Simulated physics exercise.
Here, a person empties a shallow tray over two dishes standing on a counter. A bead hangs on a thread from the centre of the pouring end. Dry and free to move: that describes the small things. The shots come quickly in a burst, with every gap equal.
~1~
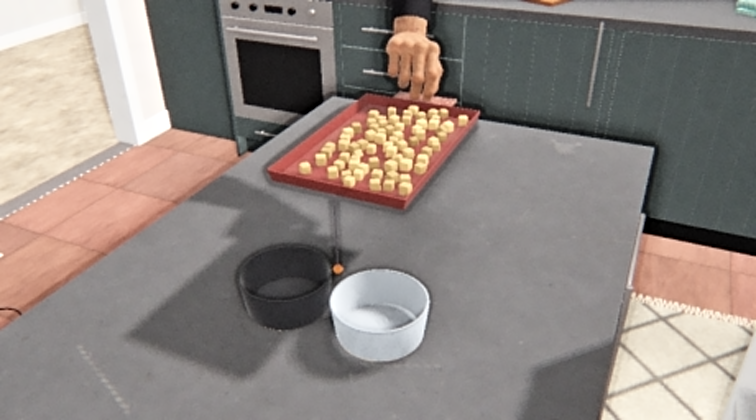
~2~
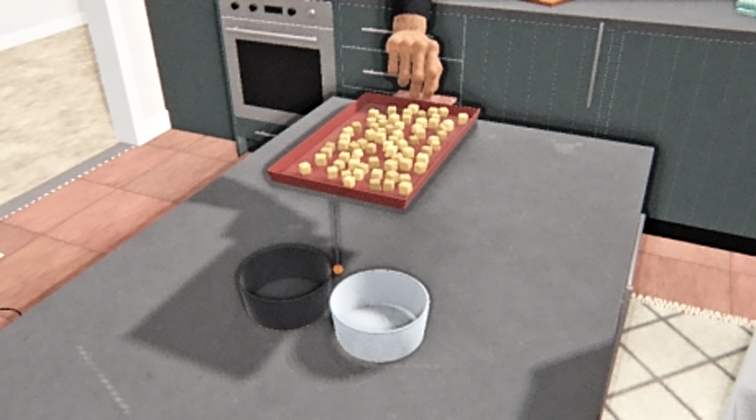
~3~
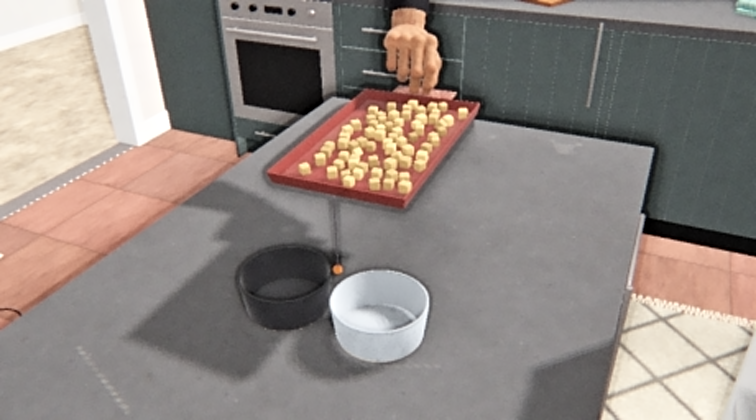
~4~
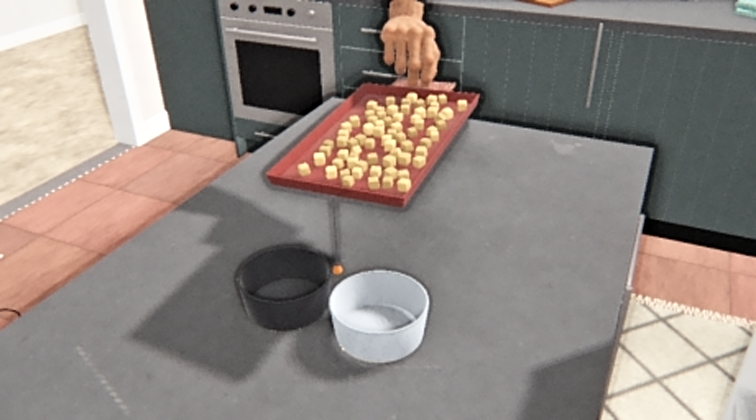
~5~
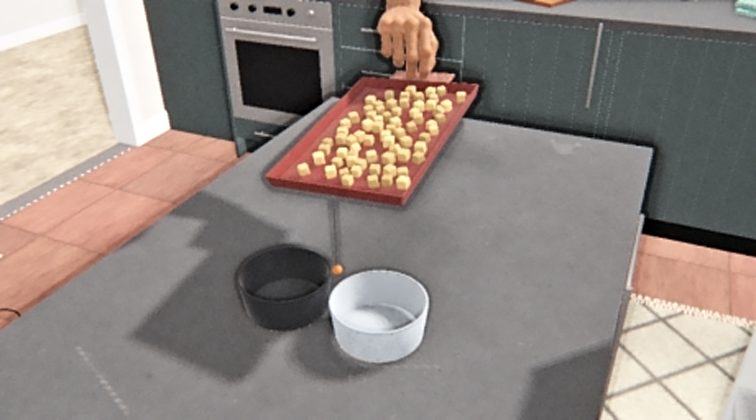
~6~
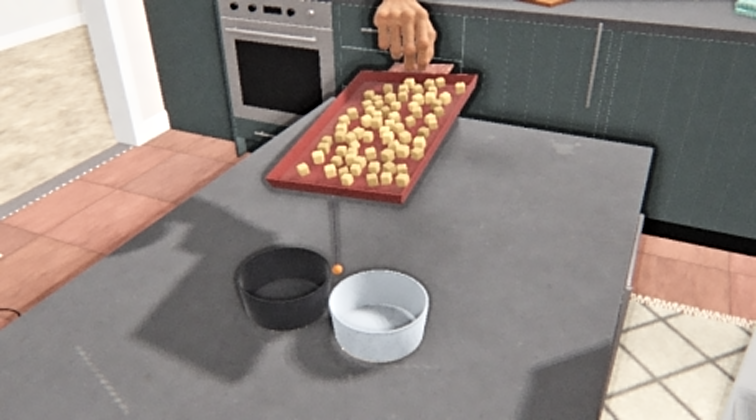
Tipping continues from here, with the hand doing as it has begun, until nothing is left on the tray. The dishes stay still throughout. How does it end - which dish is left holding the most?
The left-side dish receives more.
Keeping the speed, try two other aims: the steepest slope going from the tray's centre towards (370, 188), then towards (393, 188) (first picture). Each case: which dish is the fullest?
First: The dish at right. Second: The dish at right.
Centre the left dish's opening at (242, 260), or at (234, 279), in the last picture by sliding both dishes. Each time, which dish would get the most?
First try: The leftmost dish. Second try: The leftmost dish.
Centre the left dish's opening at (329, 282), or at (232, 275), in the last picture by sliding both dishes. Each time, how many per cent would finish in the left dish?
About 20 and 50 per cent.
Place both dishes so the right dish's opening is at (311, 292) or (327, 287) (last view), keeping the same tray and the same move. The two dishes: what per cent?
Roughly 80 per cent, and 70 per cent.
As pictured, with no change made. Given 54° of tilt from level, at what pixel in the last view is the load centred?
(306, 155).
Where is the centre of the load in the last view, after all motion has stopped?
Near (279, 307).
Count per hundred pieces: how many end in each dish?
So the left dish keeps 60 per cent, and the right one keeps 0 per cent.
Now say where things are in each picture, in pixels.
Corners of the pouring end at (271, 169) and (404, 197), level; middle of the load at (388, 147), small wooden cubes; left dish at (261, 312); right dish at (359, 343); bead on its thread at (338, 269), in the first frame.
Corners of the pouring end at (271, 170) and (403, 197), level; middle of the load at (388, 146), in the second frame.
Corners of the pouring end at (271, 171) and (403, 197), tipped barely, lowest at the left corner; middle of the load at (387, 144), in the third frame.
Corners of the pouring end at (270, 173) and (402, 195), tipped a little, lowest at the left corner; middle of the load at (386, 140), in the fourth frame.
Corners of the pouring end at (270, 175) and (401, 194), tipped a little, lowest at the left corner; middle of the load at (386, 136), in the fifth frame.
Corners of the pouring end at (270, 177) and (400, 193), tipped a little, lowest at the left corner; middle of the load at (385, 132); left dish at (261, 313); right dish at (358, 344), in the sixth frame.
Soon after the last picture, tray tipped steeply; nearly all on the tray; a stray few in the air.
A little later, tray tipped right over; most on the tray; a small part in the left dish; a small part outside both; a stray few in the air.
Later still, tray tipped past a quarter turn; about two thirds in the left dish; about a third outside both.
At rest, tray tipped past a quarter turn; none in the right dish; about two thirds in the left dish; about a third outside both.
